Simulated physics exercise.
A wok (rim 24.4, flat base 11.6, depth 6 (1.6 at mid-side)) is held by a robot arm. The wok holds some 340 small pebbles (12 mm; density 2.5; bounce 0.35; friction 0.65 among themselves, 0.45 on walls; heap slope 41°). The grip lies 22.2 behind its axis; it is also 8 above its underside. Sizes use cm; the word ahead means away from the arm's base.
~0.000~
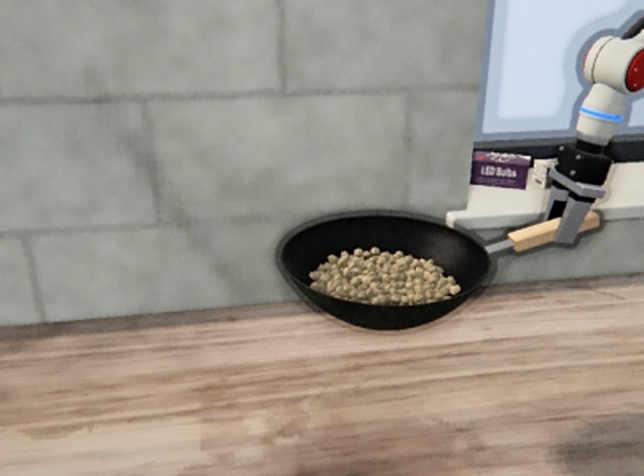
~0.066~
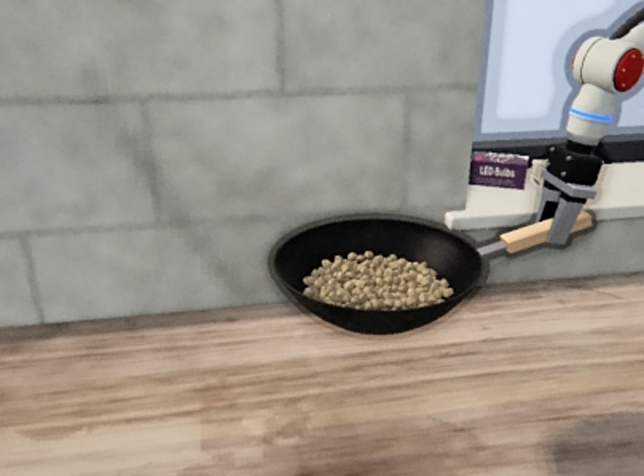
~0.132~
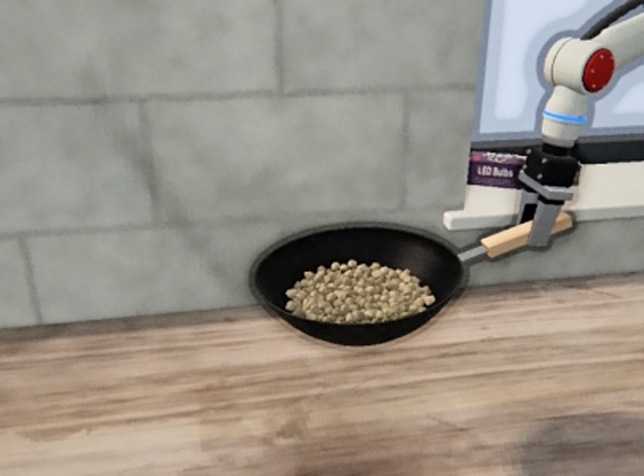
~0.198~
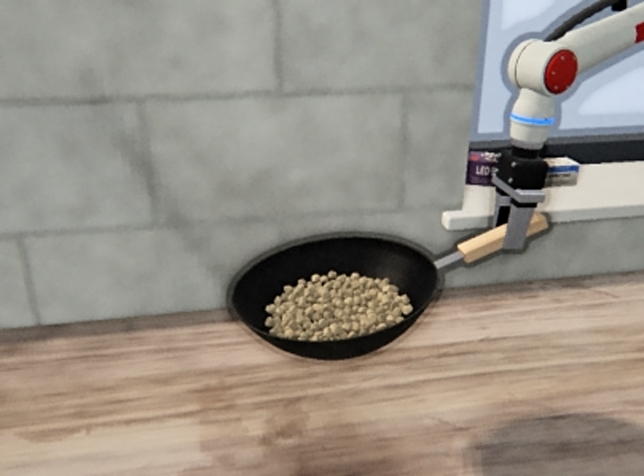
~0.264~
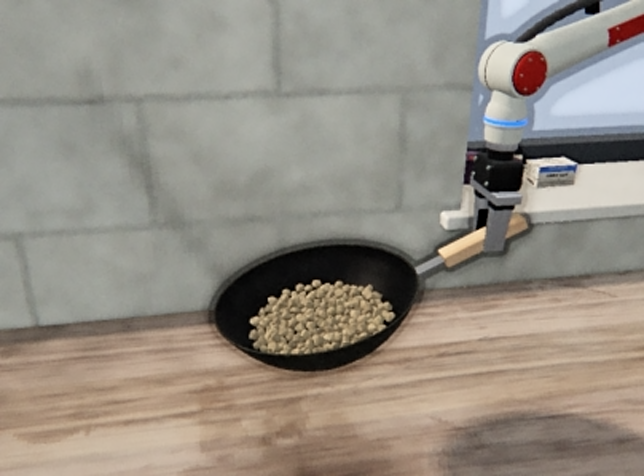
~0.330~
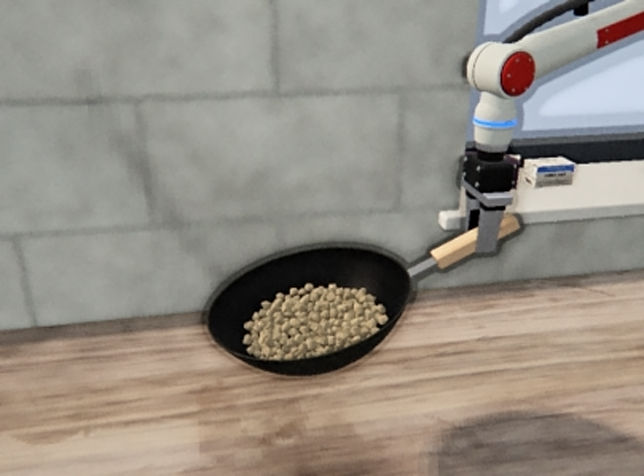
Black wok of small round pebbles moving left and slightly down while tilting, its wooden handle gripped by a robot arm.
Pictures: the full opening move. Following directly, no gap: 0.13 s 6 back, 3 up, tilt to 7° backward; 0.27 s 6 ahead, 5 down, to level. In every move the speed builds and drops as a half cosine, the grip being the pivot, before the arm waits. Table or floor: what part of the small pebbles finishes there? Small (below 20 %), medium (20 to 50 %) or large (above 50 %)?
Medium.
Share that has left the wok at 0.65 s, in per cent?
25 per cent, more or less, by then.
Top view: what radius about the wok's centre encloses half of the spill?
Estimate: Near 22 cm.
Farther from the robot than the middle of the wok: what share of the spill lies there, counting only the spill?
Close to 0 % of the spill.
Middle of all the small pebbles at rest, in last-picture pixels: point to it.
(343, 315).
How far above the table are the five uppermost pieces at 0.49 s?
34 cm or so.
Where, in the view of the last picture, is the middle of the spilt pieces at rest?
At about (444, 435).
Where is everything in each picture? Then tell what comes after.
The first frame shows wok middle at (384, 278), level; upper third of the load around (383, 279), from x 315 to 455, top at y 250; 343 in the wok.
The second frame shows wok middle at (377, 282), tilted 1° forward; upper third of the load around (385, 284), from x 310 to 450, top at y 255.
The third frame shows wok middle at (359, 292), tilted 4° forward; upper third of the load around (376, 294), from x 290 to 430, top at y 265.
The fourth frame shows wok middle at (337, 305), tilted 7° forward; upper third of the load around (364, 303), from x 270 to 410, top at y 275.
The fifth frame shows wok middle at (320, 315), tilted 10° forward; upper third of the load around (350, 312), from x 255 to 390, top at y 285.
The sixth frame shows wok middle at (313, 319), tilted 11° forward; upper third of the load around (344, 314), from x 250 to 385, top at y 290; 343 in the wok.
By 0.49 s, tilted 7° backward, highest piece 35 above the table; 343 in the wok.
By 0.65 s, tilted 1° backward, highest piece 33 above the table; 262 in the wok, 81 in flight or on a rim.
By 0.93 s, level, highest piece 24 above the table; 243 in the wok, 81 on the table or floor, 19 in flight or on a rim.
By 1.98 s, level, highest piece 24 above the table; 243 in the wok, 100 on the table or floor.
Final count, 243 in the wok, 100 on the table or floor. That is 29 % on the table or floor.
